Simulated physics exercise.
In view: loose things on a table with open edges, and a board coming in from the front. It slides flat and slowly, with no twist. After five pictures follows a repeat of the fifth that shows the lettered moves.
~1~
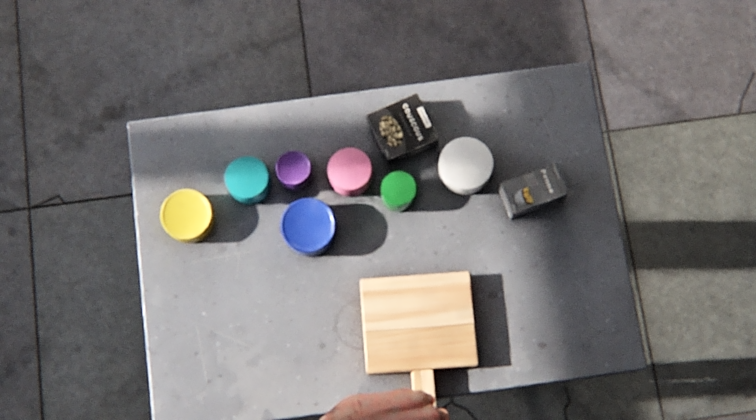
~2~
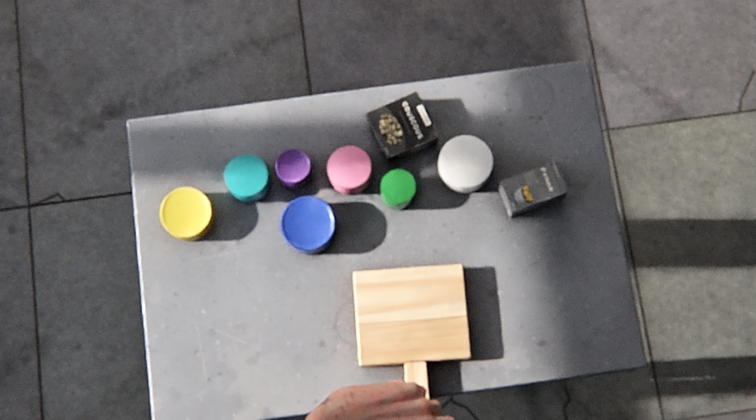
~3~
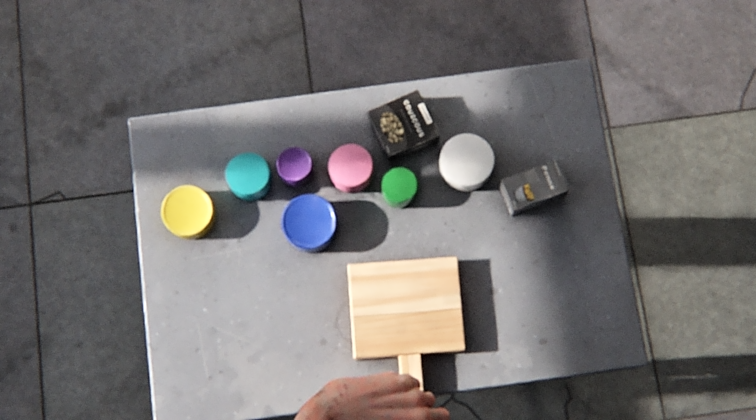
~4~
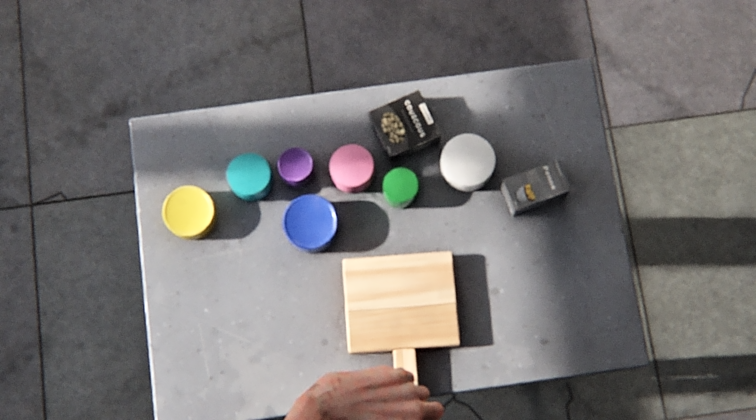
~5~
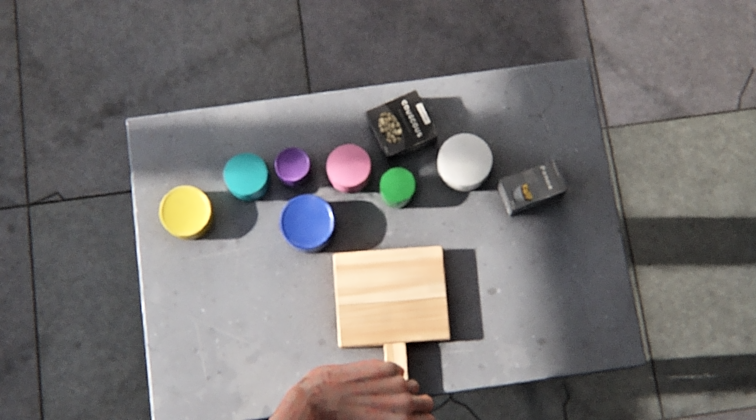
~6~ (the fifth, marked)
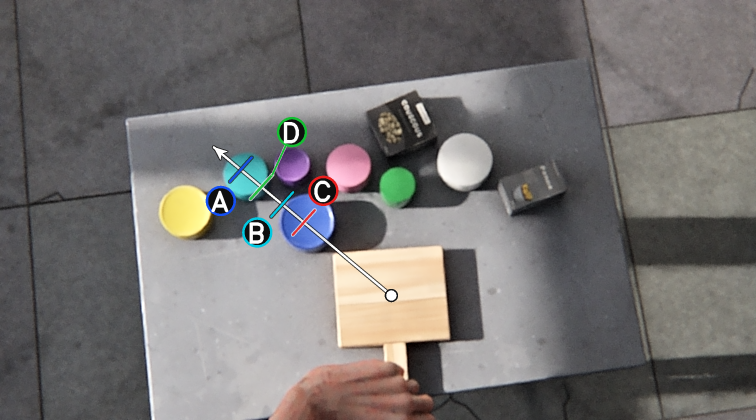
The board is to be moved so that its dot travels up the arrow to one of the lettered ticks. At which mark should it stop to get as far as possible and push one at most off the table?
As far as mark A.
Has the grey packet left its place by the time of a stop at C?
No.
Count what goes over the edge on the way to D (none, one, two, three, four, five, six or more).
By then, none.
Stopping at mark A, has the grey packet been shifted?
No.
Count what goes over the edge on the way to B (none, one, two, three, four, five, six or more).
By then, none.
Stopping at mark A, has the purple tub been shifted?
By then, yes.
On the marked copy, A at (241, 170); B at (283, 205); C at (304, 223); D at (262, 187); the arrow from (391, 296) to (214, 148); the white dot at (391, 296).
With A. Early on, board (336, 251); purple tub (295, 141); turquoise pot (237, 165).
Further on, board (283, 206); purple tub (306, 115); blue jar (267, 136).
At the end, board (242, 173); blue jar (255, 101); turquoise pot (194, 110); none fallen.
As for the rest, B is within the limit but short; C is within the limit but short; D is within the limit but short.
